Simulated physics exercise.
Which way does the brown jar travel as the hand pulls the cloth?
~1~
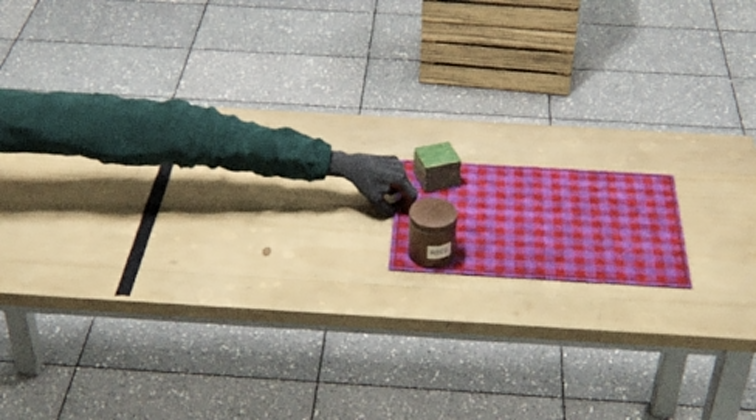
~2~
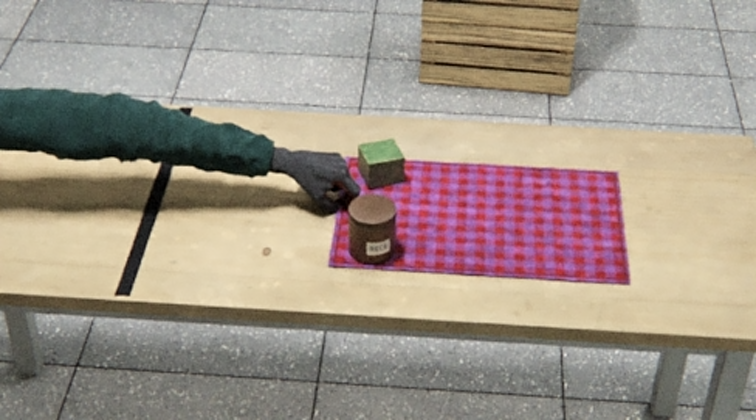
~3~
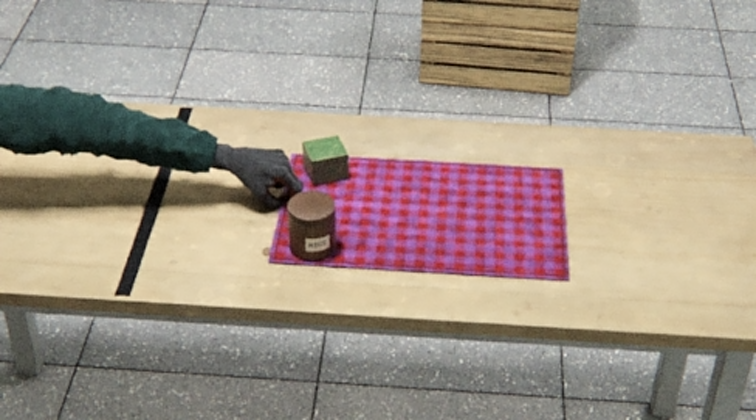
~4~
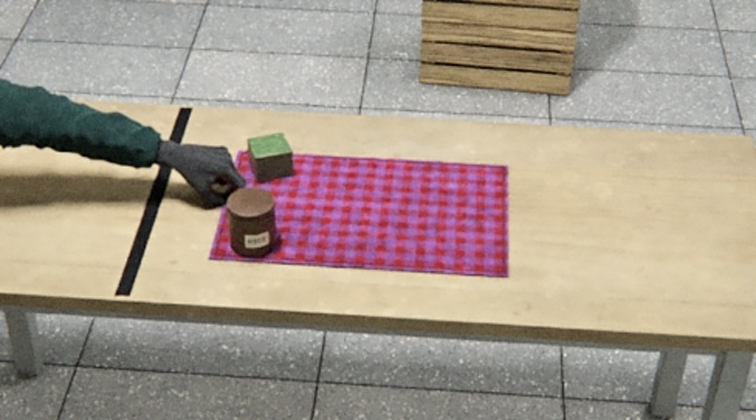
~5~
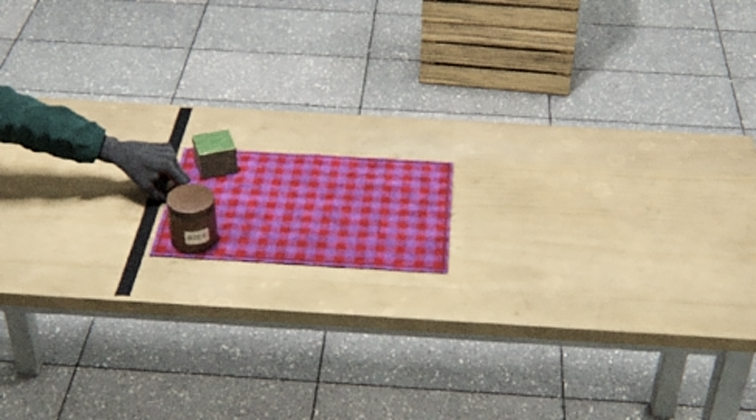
The brown jar travels to the left, riding along on the cloth towards the strip of tape.
